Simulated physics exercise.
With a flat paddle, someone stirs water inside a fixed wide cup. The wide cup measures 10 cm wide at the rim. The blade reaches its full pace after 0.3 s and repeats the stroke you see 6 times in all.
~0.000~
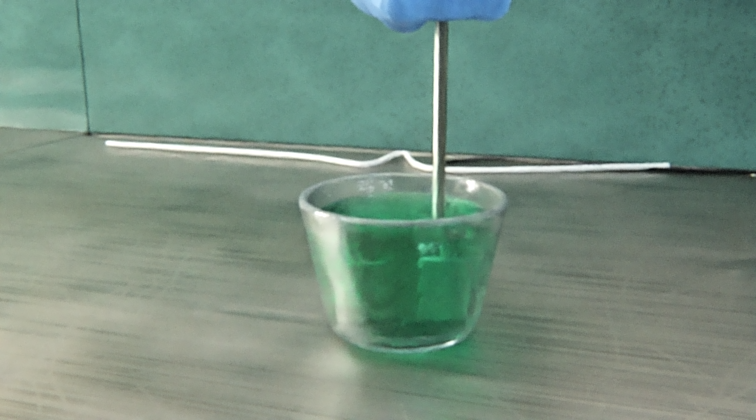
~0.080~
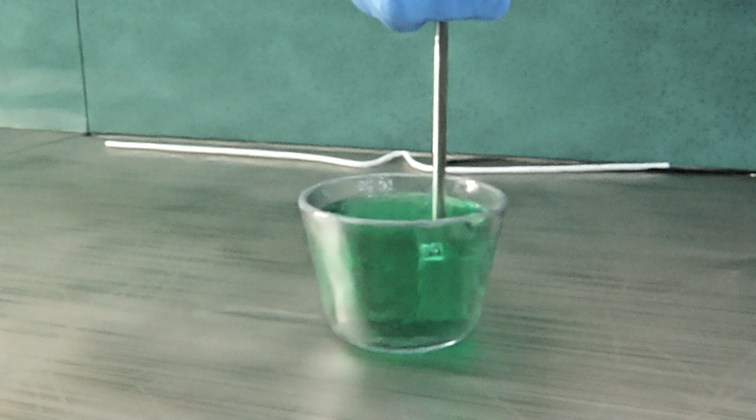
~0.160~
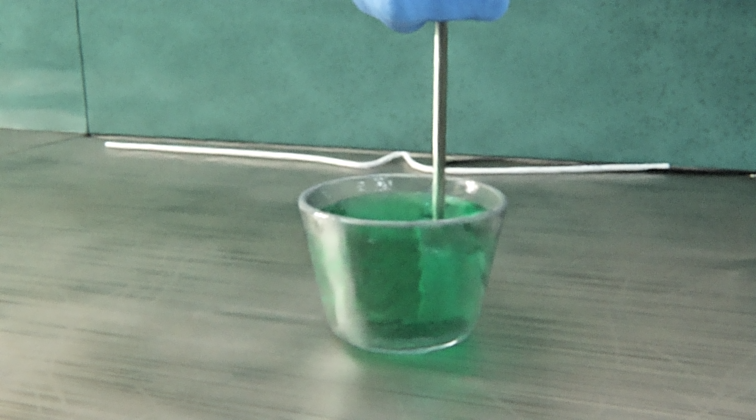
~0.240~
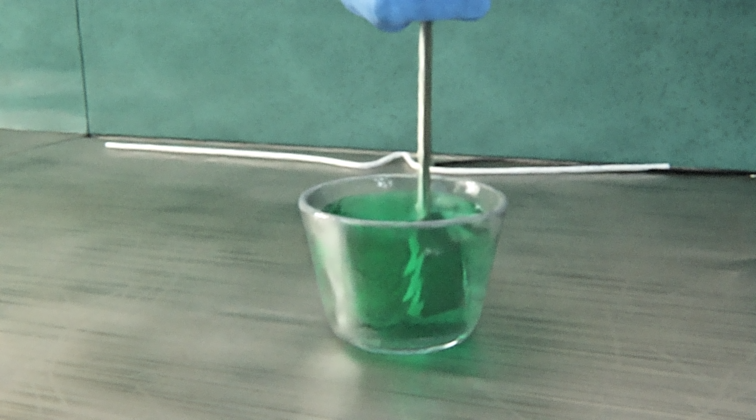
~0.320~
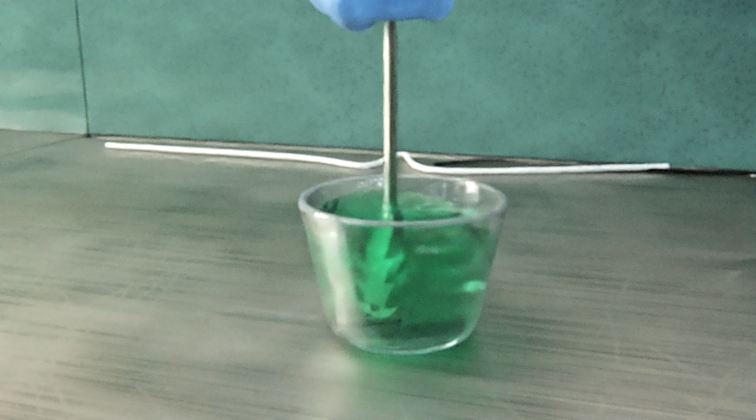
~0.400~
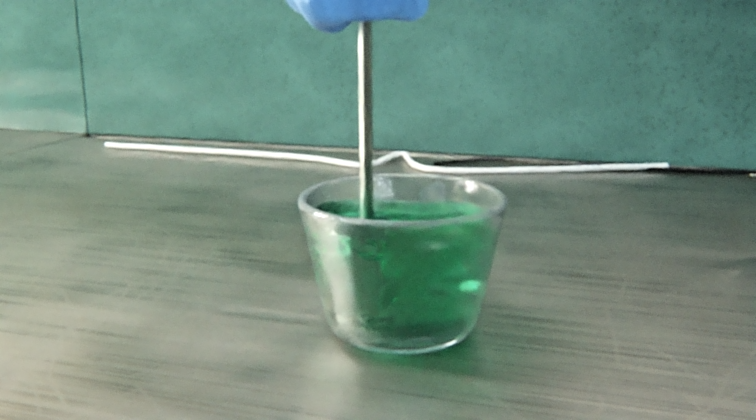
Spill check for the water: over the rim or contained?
Contained.
By 1.12 s 0 ml is over the rim.
By 1.85 s 0 ml is over the rim.
By 2.58 s 0 ml is over the rim.
By 3.30 s 0 ml is over the rim.
At rest 0 ml is over the rim.
